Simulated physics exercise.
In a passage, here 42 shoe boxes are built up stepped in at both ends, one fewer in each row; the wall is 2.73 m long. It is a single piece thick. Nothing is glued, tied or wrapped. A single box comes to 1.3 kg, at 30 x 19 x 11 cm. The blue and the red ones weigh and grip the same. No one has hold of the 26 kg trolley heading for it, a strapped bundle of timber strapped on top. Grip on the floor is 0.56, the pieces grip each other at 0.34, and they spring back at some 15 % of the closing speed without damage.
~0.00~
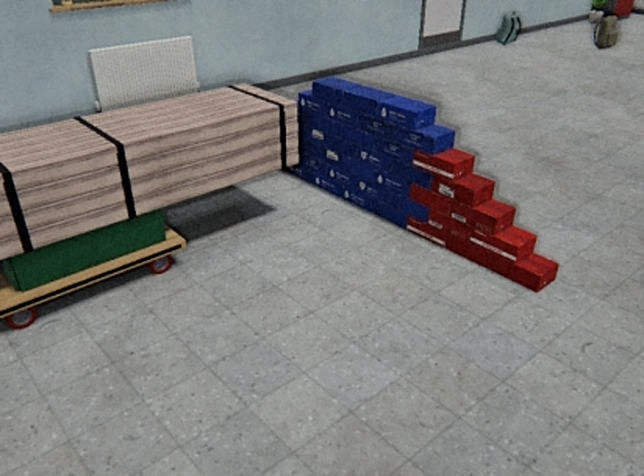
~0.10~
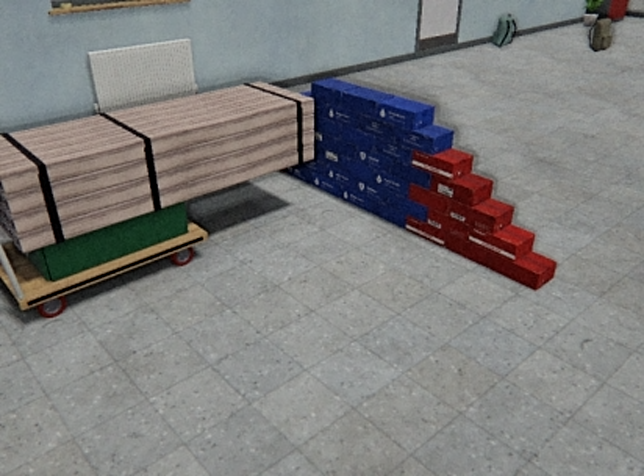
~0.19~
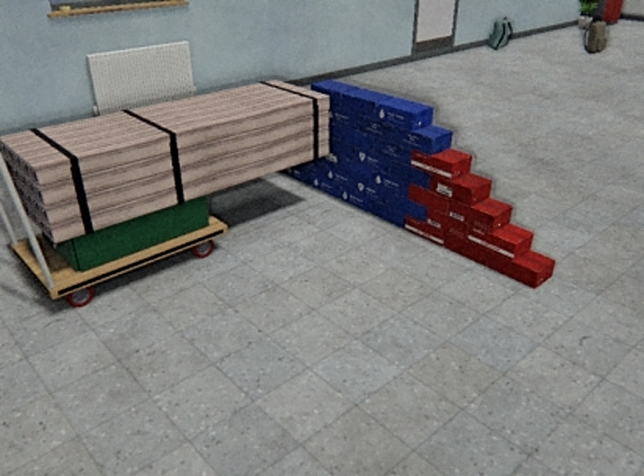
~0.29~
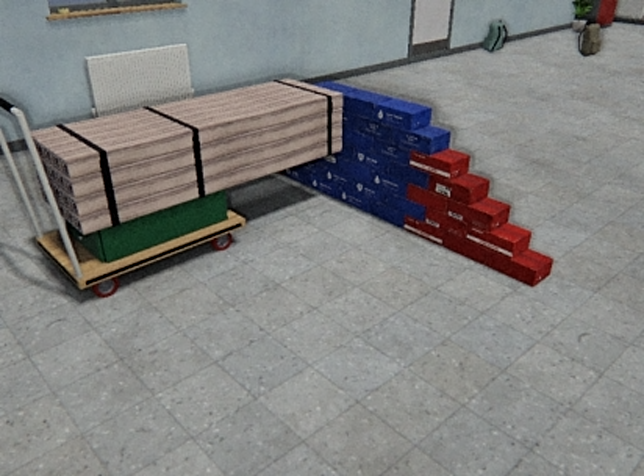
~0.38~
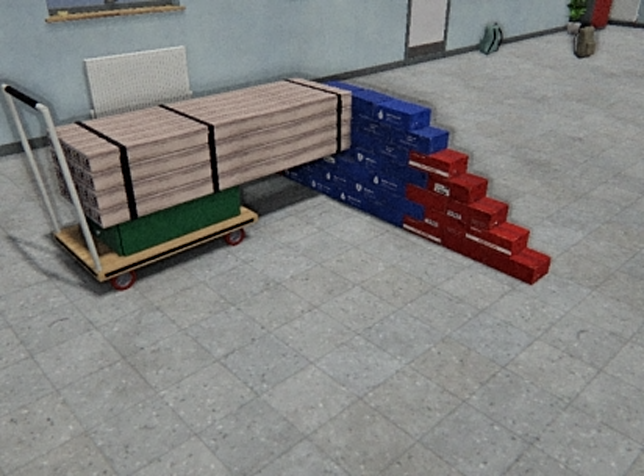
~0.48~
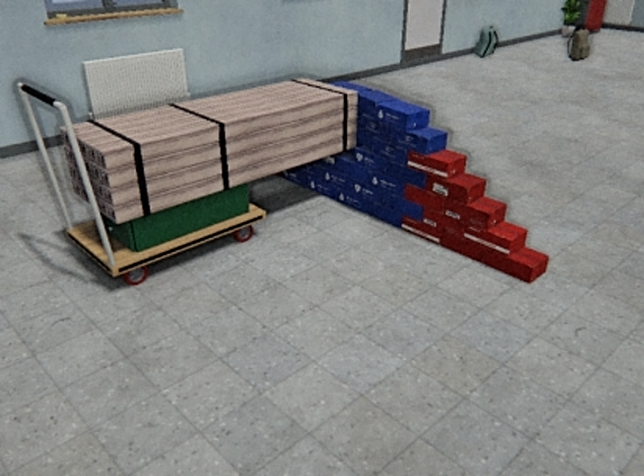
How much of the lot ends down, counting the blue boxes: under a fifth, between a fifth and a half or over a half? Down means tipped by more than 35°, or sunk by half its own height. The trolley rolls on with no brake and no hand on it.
The part is from a fifth to a half.
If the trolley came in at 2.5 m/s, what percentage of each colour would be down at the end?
In that case red 0, blue 40 per cent.
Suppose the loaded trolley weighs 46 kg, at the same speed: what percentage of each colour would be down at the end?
Then red 0, blue 40 per cent.
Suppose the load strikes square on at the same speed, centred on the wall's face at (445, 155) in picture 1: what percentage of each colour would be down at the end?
In that case red 20, blue 20 per cent.
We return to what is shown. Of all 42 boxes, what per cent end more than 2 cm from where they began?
It is 35 per cent.
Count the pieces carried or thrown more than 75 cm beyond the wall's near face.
Some 4 pieces.
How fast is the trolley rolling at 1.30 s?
Near 0.3 m/s.
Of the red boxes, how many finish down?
Ending so: Red 0.
After 0.58 s, load 18 cm past the wall's line, still rolling; none of the 29 blue boxes down (0 of 42 in all colours); top blue box leaning 7°.
After 0.74 s, load 25 cm past the wall's line, still rolling; 8 of the 29 blue boxes down (8 of 42 in all colours); top blue box leaning 25°, 47 mm lower.
After 0.94 s, load 32 cm past the wall's line, still rolling; 12 of the 29 blue boxes down (12 of 42 in all colours); top blue box leaning 59°, 38 cm lower.
After 1.30 s, load 44 cm past the wall's line, still rolling; 12 of the 29 blue boxes down (12 of 42 in all colours); top blue box leaning 61°, 57 cm lower.
At rest (2.3 s), load 62 cm past the wall's line, still rolling; 12 of the 29 blue boxes down (12 of 42 in all colours); top blue box 65 cm lower; top red box unmoved. That is 41 per cent. As the last picture would show them, middles, top blue box near (522, 170), top red box near (436, 161).
